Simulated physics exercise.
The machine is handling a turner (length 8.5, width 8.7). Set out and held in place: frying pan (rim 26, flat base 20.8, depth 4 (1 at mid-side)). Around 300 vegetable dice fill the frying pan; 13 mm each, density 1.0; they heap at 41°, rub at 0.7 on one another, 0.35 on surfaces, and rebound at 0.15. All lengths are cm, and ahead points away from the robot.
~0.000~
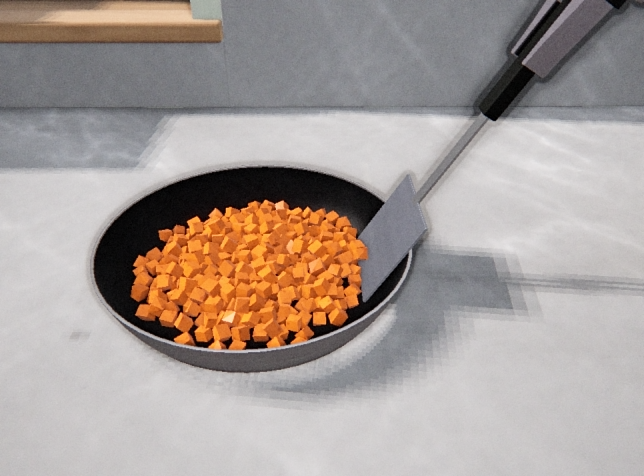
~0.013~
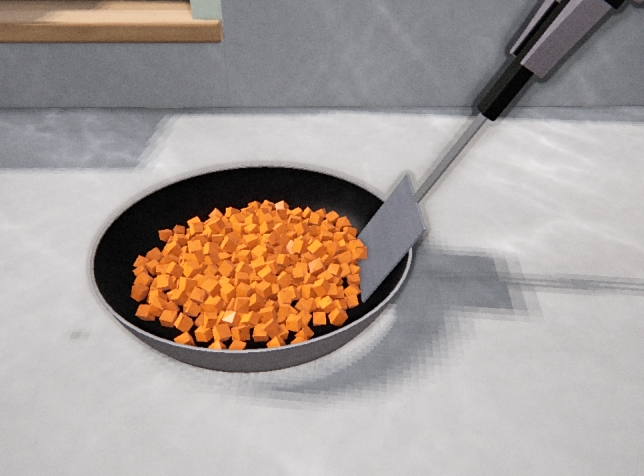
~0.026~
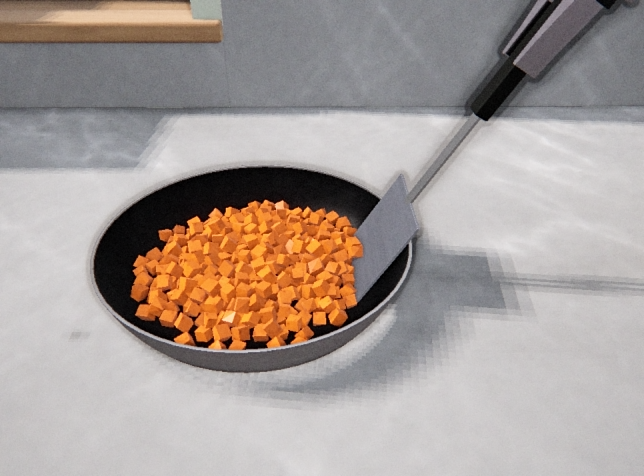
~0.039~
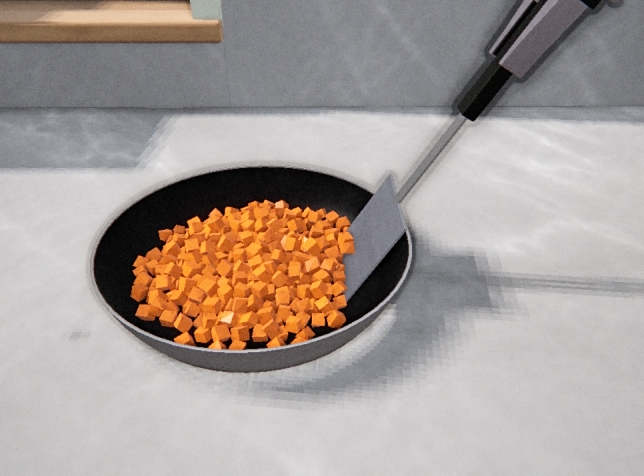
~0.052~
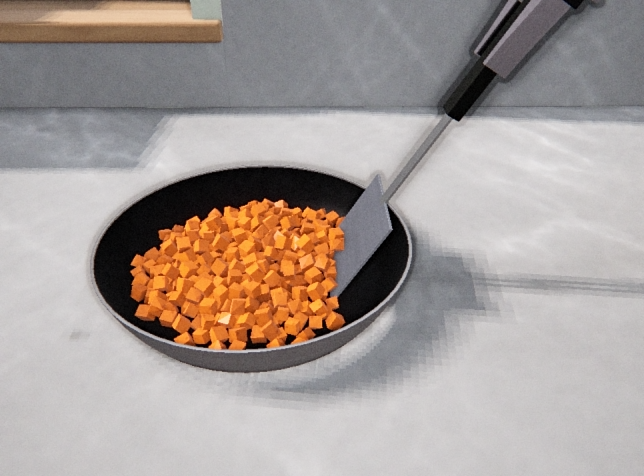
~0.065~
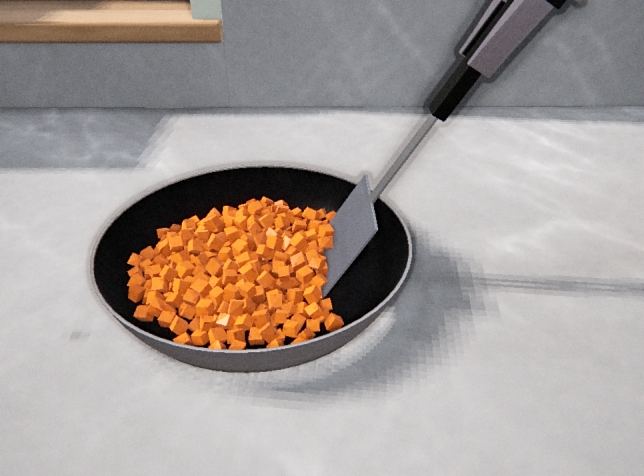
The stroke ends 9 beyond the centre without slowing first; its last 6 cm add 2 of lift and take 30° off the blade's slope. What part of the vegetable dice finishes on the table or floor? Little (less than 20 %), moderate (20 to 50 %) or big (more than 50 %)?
Answer: Little; less than 20 % of the vegetable dice finish on the table or floor.
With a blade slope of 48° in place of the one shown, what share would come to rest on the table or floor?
In that case some 15 per cent.
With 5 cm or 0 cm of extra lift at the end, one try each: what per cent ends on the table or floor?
About 20 and 5 per cent.
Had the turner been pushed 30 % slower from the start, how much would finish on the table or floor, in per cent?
In that case some 10 per cent.
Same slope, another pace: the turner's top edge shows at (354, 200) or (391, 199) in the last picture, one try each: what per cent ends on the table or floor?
Some 25 and 5 per cent.
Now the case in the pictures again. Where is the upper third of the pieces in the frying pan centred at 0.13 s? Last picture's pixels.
Around (229, 251).
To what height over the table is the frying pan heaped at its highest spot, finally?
Some 6.0 cm.
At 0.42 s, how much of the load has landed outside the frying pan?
Roughly 10 per cent.
After 0.13 s, sloping 59°, highest piece 6 above the table; 303 in the frying pan.
After 0.19 s, sloping 50°, highest piece 6 above the table; 303 in the frying pan.
After 0.42 s, sloping 29°, highest piece 6 above the table; 272 in the frying pan, 30 on the table or floor, 1 on the blade or in flight.
After 1.47 s, sloping 29°, highest piece 6 above the table; 272 in the frying pan, 31 on the table or floor.
At rest, 272 in the frying pan, 31 on the table or floor. That is 10 % on the table or floor.
